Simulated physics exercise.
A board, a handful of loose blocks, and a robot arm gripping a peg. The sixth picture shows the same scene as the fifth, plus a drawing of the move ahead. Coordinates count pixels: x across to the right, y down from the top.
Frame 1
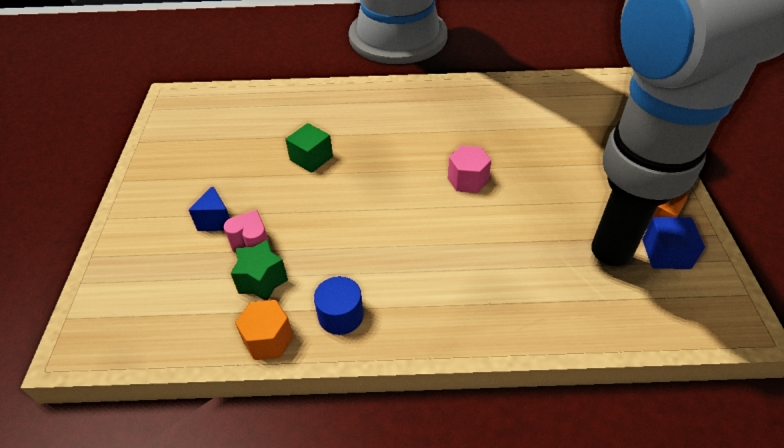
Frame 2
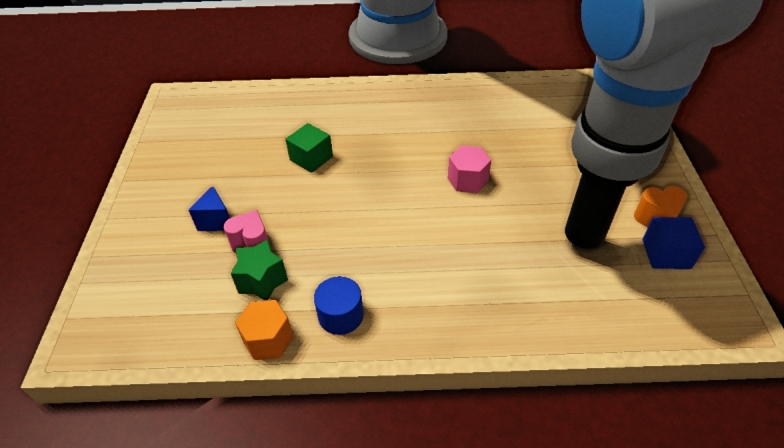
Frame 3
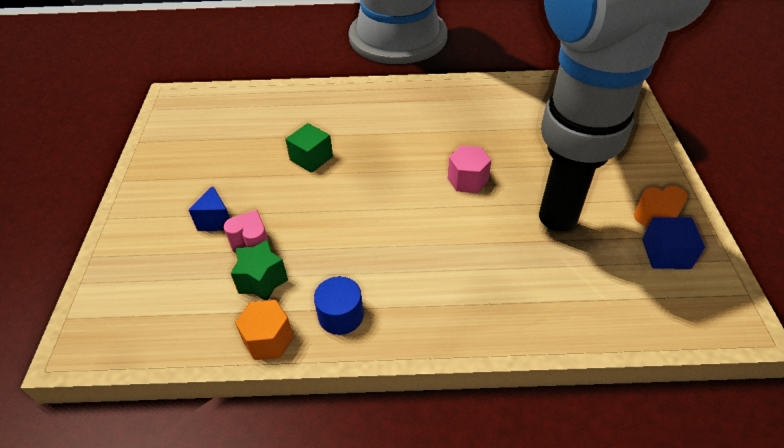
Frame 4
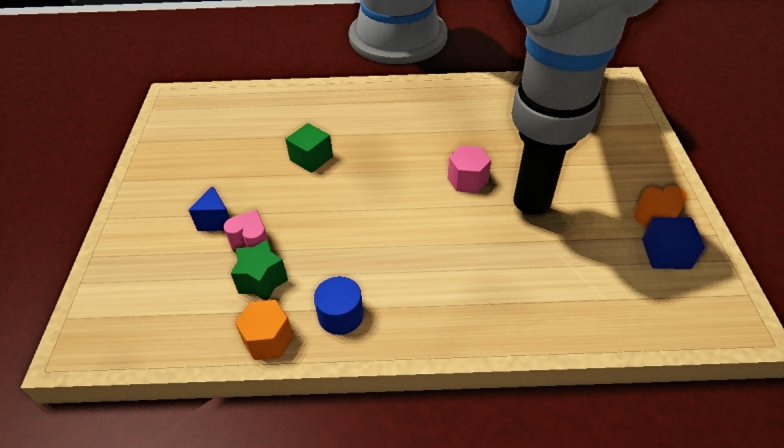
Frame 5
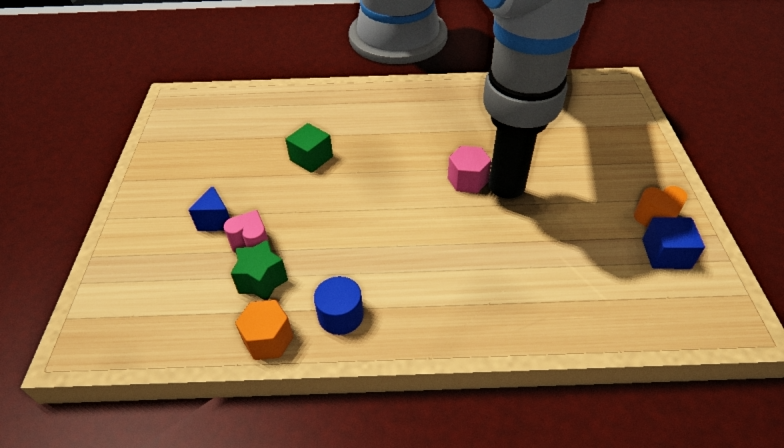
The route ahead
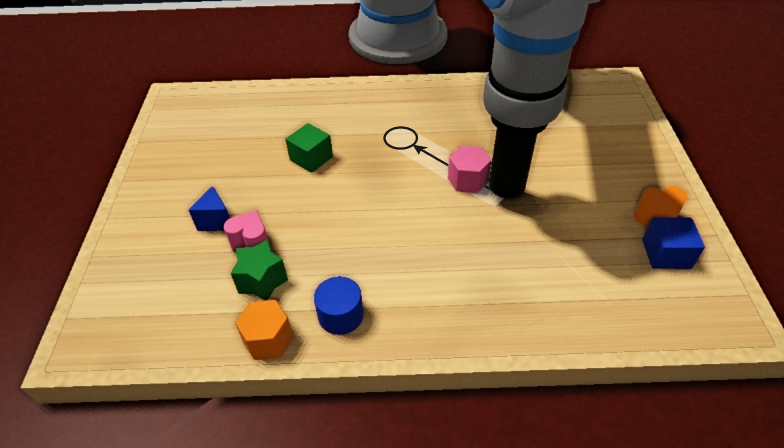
A robot arm holding a black peg starts beside the blue and orange blocks at the right of a wooden board, then glides left and away from the viewer across the surface. It ends with the peg right beside the pink six-sided block, while all the scattered colored blocks stay still.
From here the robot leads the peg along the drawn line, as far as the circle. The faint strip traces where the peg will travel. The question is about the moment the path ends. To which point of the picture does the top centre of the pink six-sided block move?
It should be at (366, 113) by then.
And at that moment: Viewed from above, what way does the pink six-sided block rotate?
Turns anticlockwise.
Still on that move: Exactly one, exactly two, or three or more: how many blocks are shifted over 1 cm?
It will shift just one block.
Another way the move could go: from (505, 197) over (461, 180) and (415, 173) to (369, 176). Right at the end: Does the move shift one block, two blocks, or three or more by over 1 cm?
I reckon the push displaces only one of the blocks by more than 1 cm.
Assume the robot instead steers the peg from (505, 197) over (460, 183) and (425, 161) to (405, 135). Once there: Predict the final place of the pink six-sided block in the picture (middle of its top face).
In the picture, that point is around (373, 105).
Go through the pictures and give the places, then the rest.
The first picture shows peg tip (612, 251); block tops, pink six-sided block (470, 158).
The second picture shows peg (585, 234); blocks unchanged.
The third picture shows peg (558, 218); blocks unchanged.
The fourth picture shows peg (532, 202); blocks unchanged.
The fifth picture shows peg (507, 186); pink six-sided block (470, 158).
Path on the board, from (505, 197) directly to (401, 138).
On the path given first. One third of the way, peg (467, 165); pink six-sided block (435, 142), turned 10° anticlockwise.
Two thirds of the way, peg (432, 145); pink six-sided block (399, 126), turned 30° anticlockwise.
At the end, peg (401, 127); pink six-sided block (366, 113), turned 45° anticlockwise.
